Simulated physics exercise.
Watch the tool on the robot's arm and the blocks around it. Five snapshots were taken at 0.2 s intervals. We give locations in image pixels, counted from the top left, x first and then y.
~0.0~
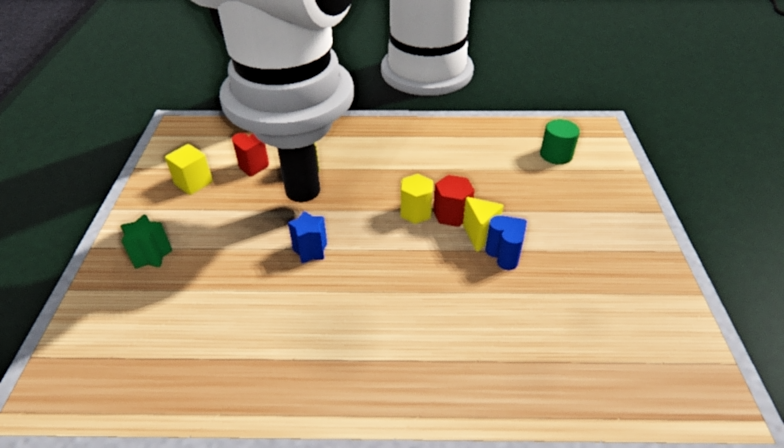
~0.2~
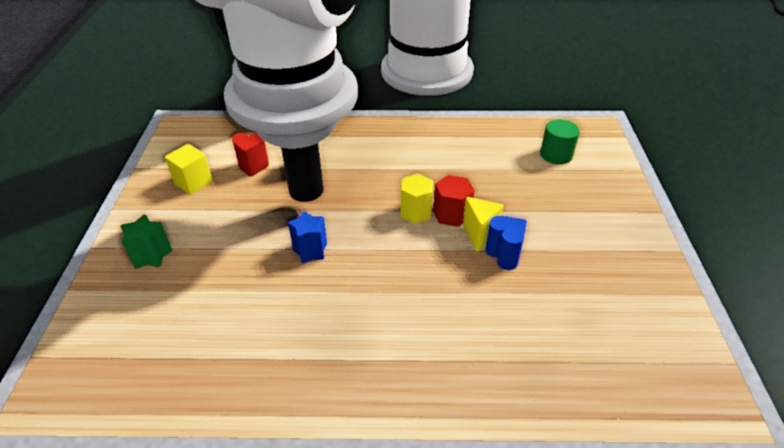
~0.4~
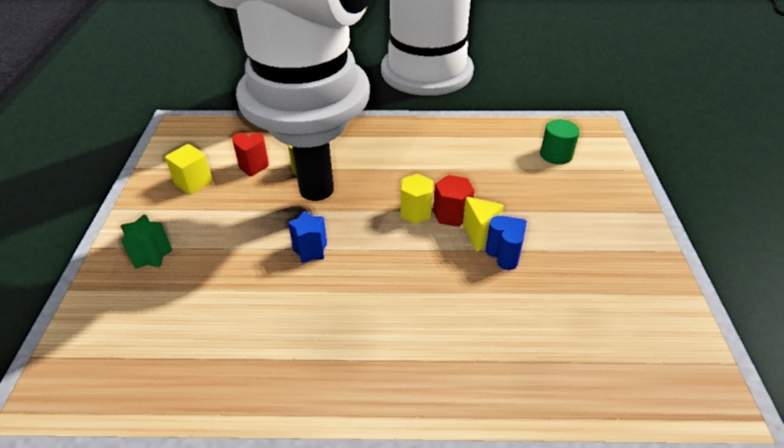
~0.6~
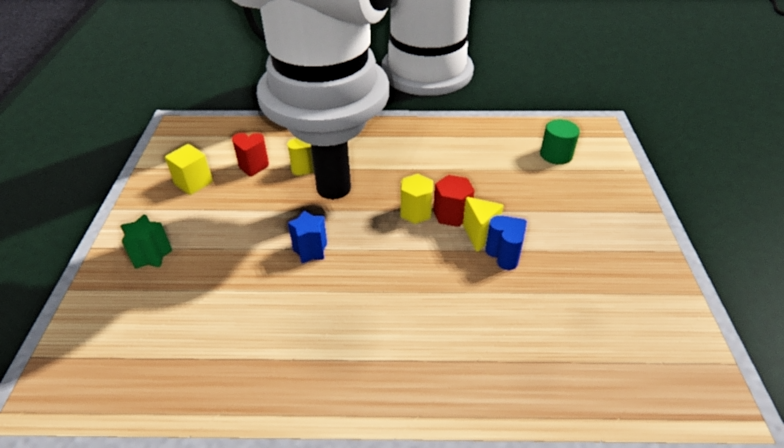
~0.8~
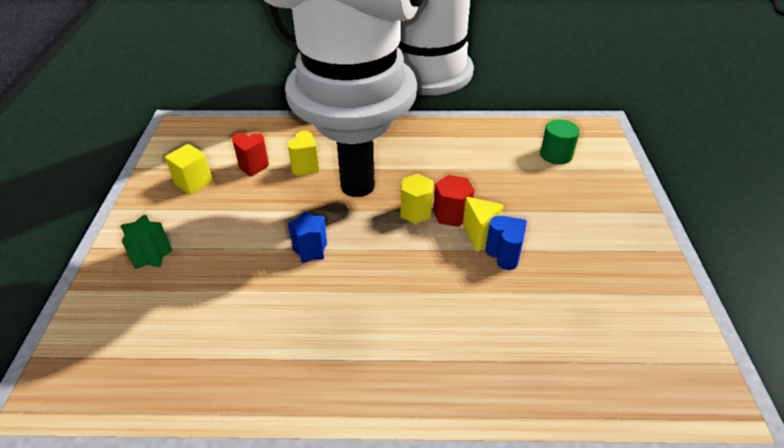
A white robot arm with a black cylindrical tool reaches over a light wooden board on a dark green surface, seen from above and in front by a still camera. Yellow, red, blue and green blocks sit scattered across its far half, with a blue star near the tool. The arm slides the tool a short way right, uncovering a yellow heart behind it, while every block stays still.
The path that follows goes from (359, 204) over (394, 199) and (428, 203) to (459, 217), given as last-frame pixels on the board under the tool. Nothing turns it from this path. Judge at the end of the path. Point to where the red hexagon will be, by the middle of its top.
Its top middle: (499, 197).
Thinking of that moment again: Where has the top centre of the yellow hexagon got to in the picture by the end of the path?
Its top middle will sit at (458, 213).
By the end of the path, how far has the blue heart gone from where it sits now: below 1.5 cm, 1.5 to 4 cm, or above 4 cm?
Short, under 1.5 cm.
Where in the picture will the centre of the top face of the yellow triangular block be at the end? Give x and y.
By then it is at (523, 214).
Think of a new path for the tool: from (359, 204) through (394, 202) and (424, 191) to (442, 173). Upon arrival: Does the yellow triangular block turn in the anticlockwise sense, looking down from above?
No, that is not how it ends up.
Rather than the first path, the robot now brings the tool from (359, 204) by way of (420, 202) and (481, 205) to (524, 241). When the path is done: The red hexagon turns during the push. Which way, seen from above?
From the top, the block rotates counterclockwise.
What follows on the original path. One third of the way, tool at (395, 181); yellow hexagon at (422, 185); red hexagon at (458, 187).
Two thirds of the way, tool at (430, 186); yellow hexagon at (445, 196), turned 55° clockwise; red hexagon at (479, 191), turned 55° anticlockwise; yellow triangular block at (497, 208), turned 65° clockwise; blue heart at (513, 230).
At the end, tool at (461, 200); yellow hexagon at (458, 213), turned 110° clockwise; red hexagon at (499, 197), turned 70° anticlockwise; yellow triangular block at (523, 214), turned 60° clockwise; blue heart at (514, 232).
